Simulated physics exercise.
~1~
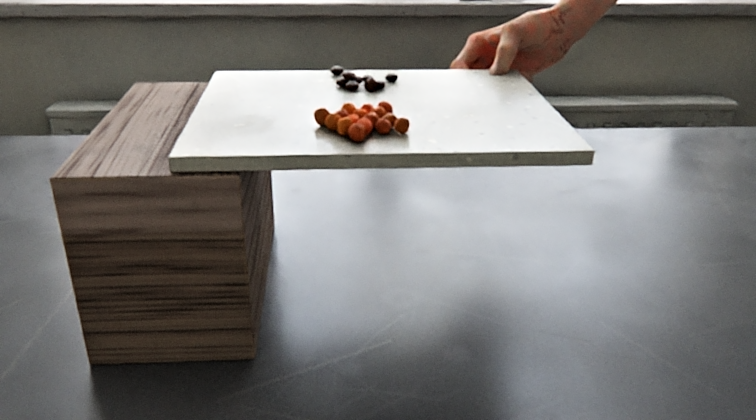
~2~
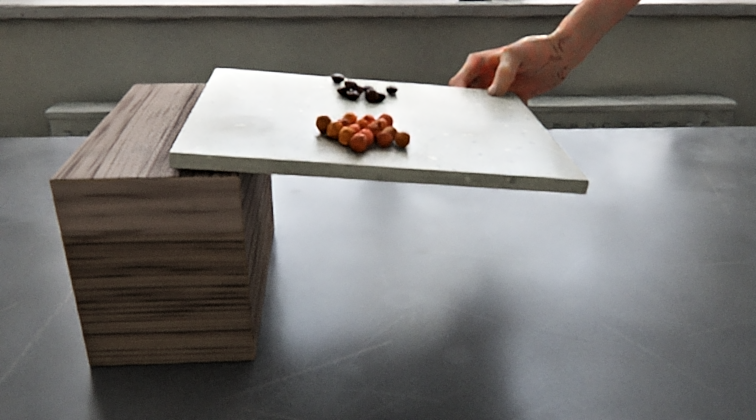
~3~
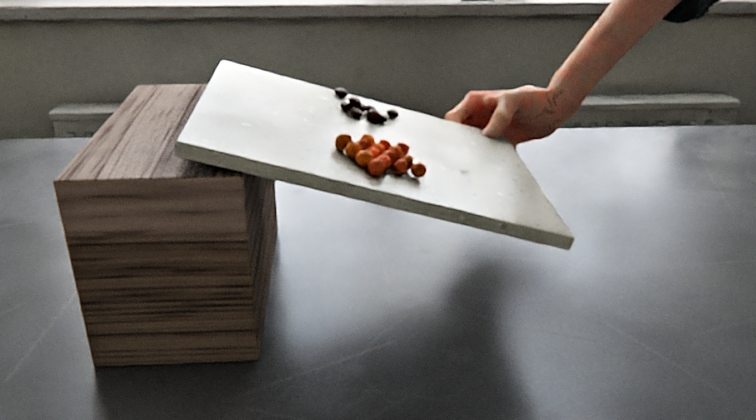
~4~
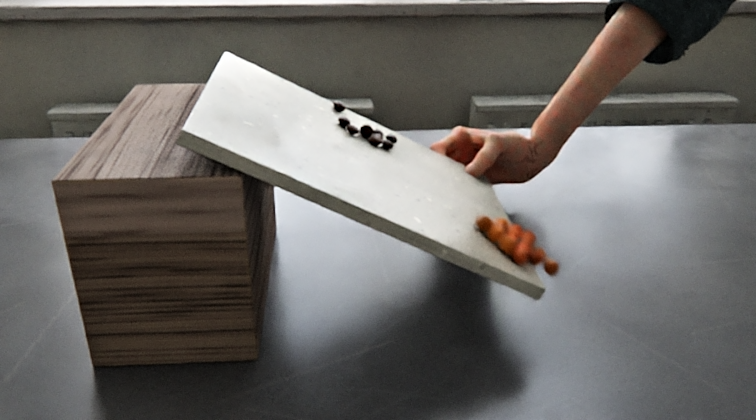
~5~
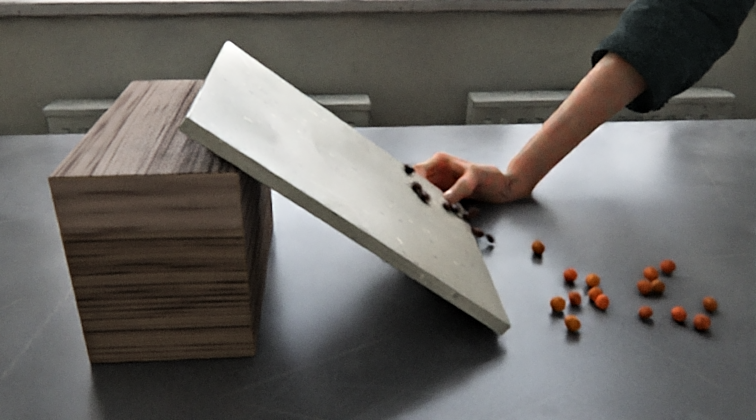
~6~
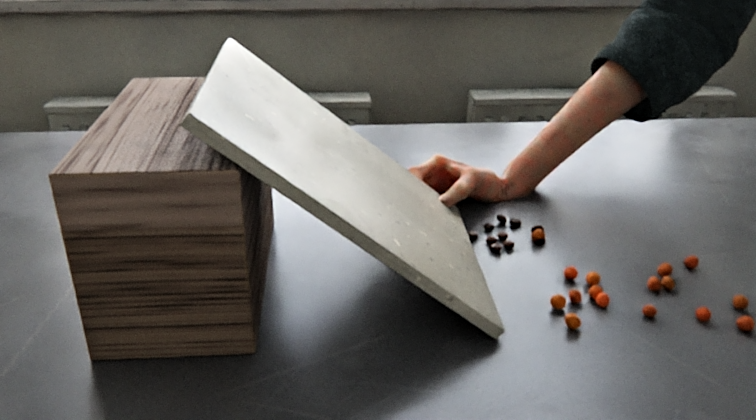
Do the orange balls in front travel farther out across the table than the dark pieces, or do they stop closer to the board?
The orange balls in front travel farther, scattering out across the table to the right, while the dark pieces settle near the foot of the board.
